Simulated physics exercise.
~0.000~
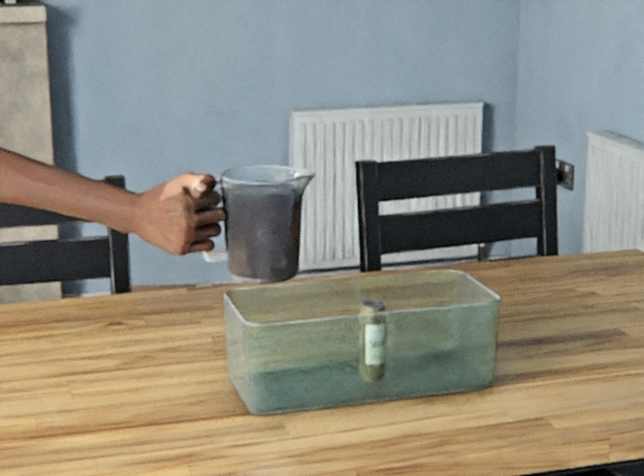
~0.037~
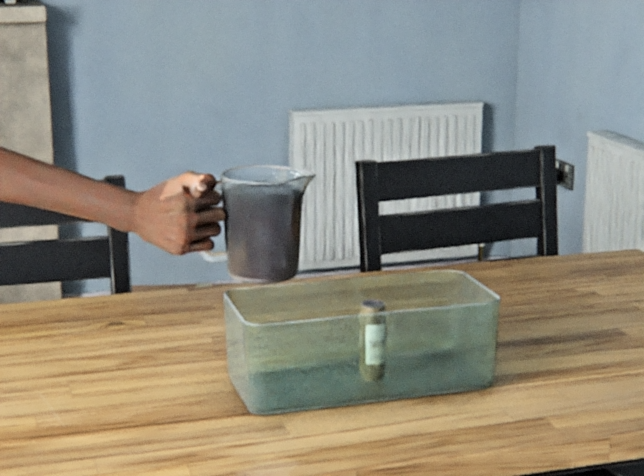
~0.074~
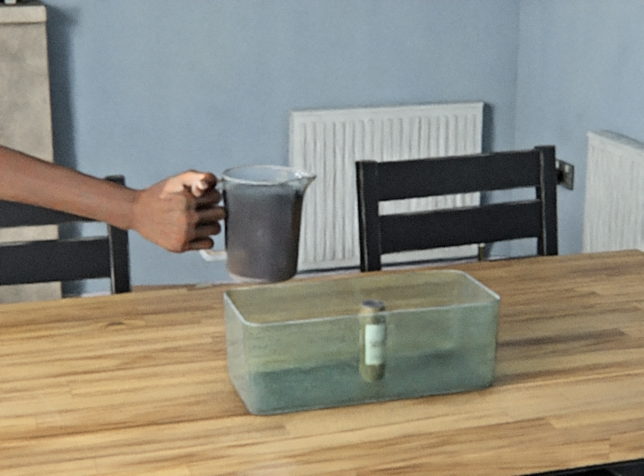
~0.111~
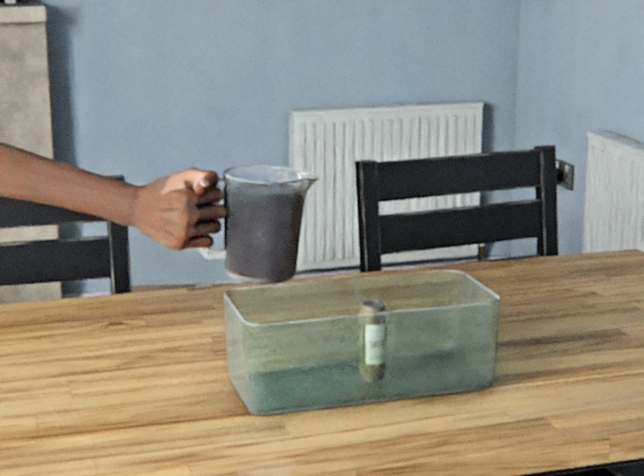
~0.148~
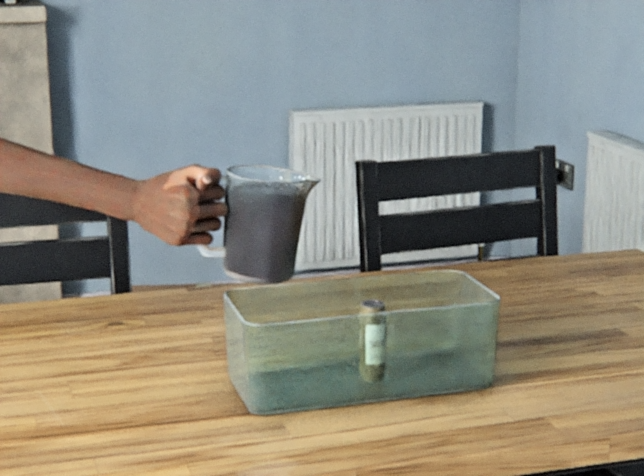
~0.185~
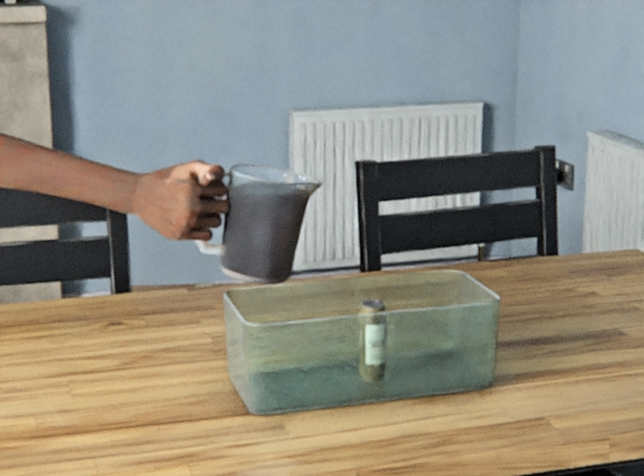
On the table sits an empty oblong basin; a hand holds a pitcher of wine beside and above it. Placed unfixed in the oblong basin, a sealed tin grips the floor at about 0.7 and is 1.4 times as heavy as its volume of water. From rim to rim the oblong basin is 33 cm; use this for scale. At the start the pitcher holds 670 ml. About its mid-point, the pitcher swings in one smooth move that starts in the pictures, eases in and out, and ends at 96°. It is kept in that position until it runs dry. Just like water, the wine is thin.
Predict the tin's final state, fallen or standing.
I predict it is fallen.
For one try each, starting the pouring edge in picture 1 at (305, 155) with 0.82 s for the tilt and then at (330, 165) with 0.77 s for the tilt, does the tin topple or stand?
First it stays up; then it keeps standing.
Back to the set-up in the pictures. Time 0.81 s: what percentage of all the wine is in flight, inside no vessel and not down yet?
I'd say some 14 per cent is in the air.
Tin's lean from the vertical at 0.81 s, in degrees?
Measured tilt, approx.: 0 degrees.
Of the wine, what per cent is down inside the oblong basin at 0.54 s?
Fraction in basin: Approx. 3%.
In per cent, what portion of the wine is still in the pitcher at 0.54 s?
At that time about 84 in a hundred parts are still held.
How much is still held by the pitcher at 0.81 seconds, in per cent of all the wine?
I reckon near 40 per cent still sits there.
After 0.54 s the tilt is 65° and 84 per cent is still to pour; the tin stands where it began.
After 0.81 s the tilt is 94° and 39 per cent is still to pour; the tin stands where it began.
After 1.08 s the tilt is 96° and 9 per cent is still to pour; the tin leans 47°.
After 1.38 s the tilt is 96° and 2 per cent is still to pour; the tin lies on its side.
In the end the tin lies on its side.
